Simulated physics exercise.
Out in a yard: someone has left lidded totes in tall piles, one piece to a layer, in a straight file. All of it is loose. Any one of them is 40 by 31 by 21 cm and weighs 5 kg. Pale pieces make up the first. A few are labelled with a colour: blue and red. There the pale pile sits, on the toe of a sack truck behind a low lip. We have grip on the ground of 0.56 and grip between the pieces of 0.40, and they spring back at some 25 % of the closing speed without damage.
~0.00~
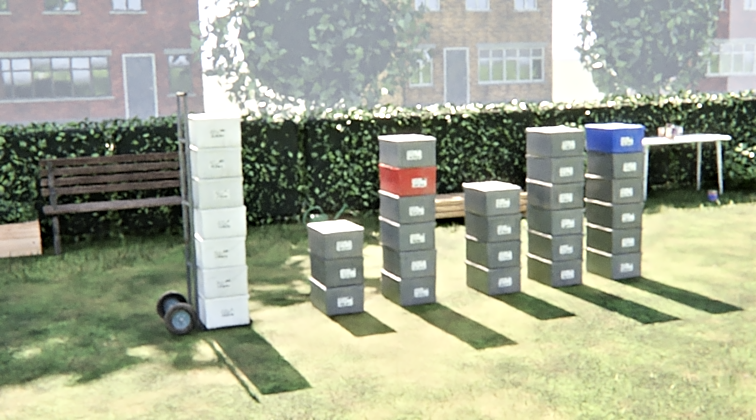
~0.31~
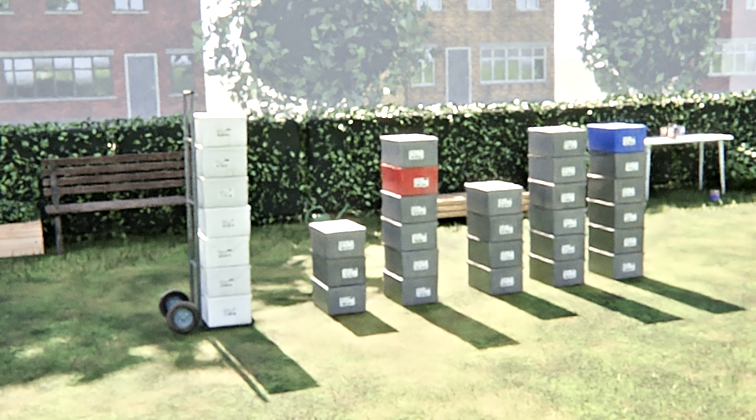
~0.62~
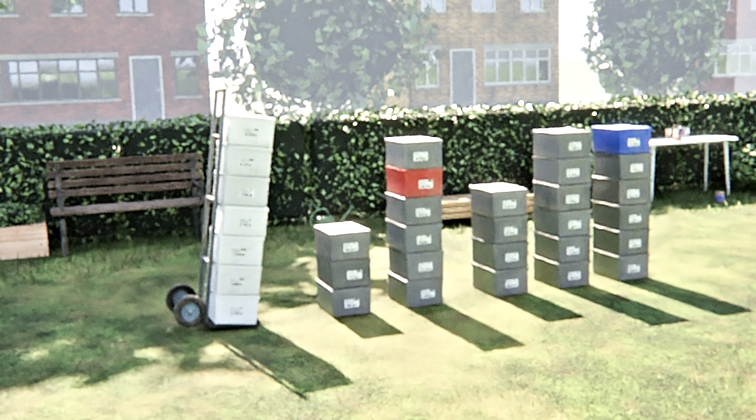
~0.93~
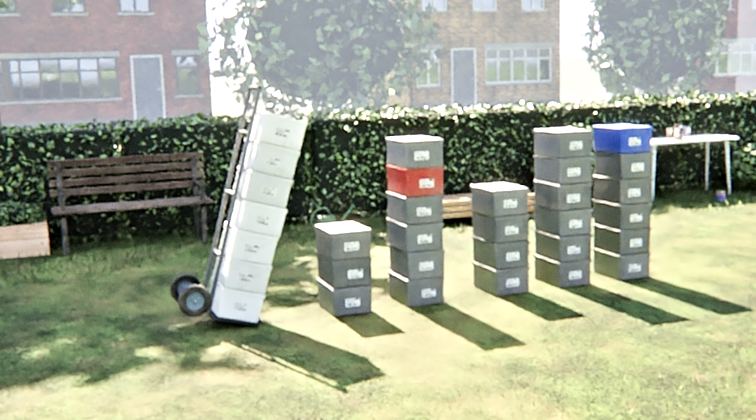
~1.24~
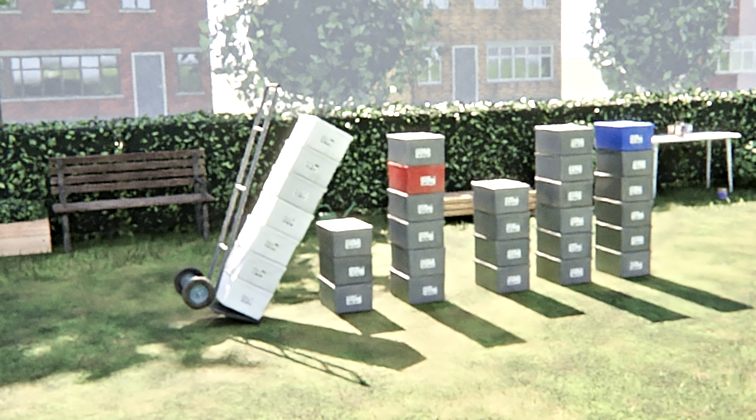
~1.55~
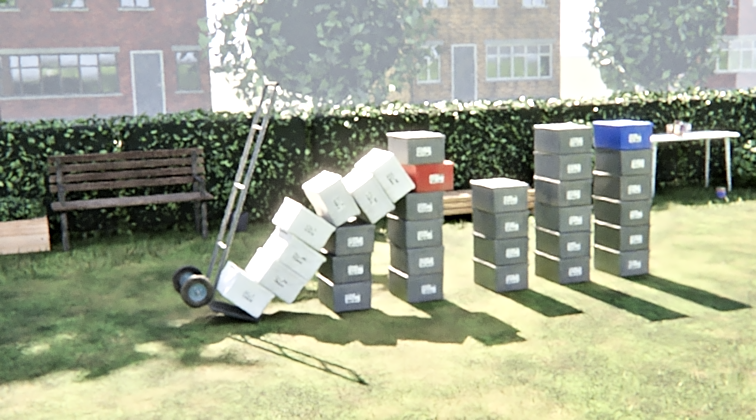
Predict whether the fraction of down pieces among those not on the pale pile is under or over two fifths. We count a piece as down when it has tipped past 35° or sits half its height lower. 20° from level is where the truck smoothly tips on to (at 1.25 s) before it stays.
Under.
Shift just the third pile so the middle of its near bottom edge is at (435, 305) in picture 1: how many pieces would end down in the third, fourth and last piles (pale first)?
Third 0; fourth 0; last 0.
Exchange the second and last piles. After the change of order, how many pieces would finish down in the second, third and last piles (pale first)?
Second 5, third 6, last 2.
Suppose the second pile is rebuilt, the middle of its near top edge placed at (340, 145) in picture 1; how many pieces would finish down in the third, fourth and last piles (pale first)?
You'd get third 6, fourth 2 and last 6.
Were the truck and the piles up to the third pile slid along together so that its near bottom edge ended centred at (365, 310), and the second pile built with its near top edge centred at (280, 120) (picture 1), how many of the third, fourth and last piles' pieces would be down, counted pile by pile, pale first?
The tally would be third 6, then fourth 3, then last 6.
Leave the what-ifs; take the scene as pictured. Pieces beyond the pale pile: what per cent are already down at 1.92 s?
0 %.
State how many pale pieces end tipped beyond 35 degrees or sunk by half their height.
7.
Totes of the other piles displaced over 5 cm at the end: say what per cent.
20 per cent.
By 1.61 s, 7 of the pale pile down; none of the 25 other totes down, 4 disturbed; red tote moved 11 cm.
By 1.72 s, 7 of the pale pile down; none of the 25 other totes down, 6 disturbed; red tote moved 13 cm.
By 1.92 s, 7 of the pale pile down; none of the 25 other totes down, 8 disturbed; red tote tilted 4°.
When it is over (2.6 s), 7 of the pale pile down; none of the 25 other totes down, 7 disturbed; red tote moved 15 cm; blue tote unmoved. That is 0 per cent. In pixels of the last frame, middles, red tote near (433, 175), blue tote near (622, 135).
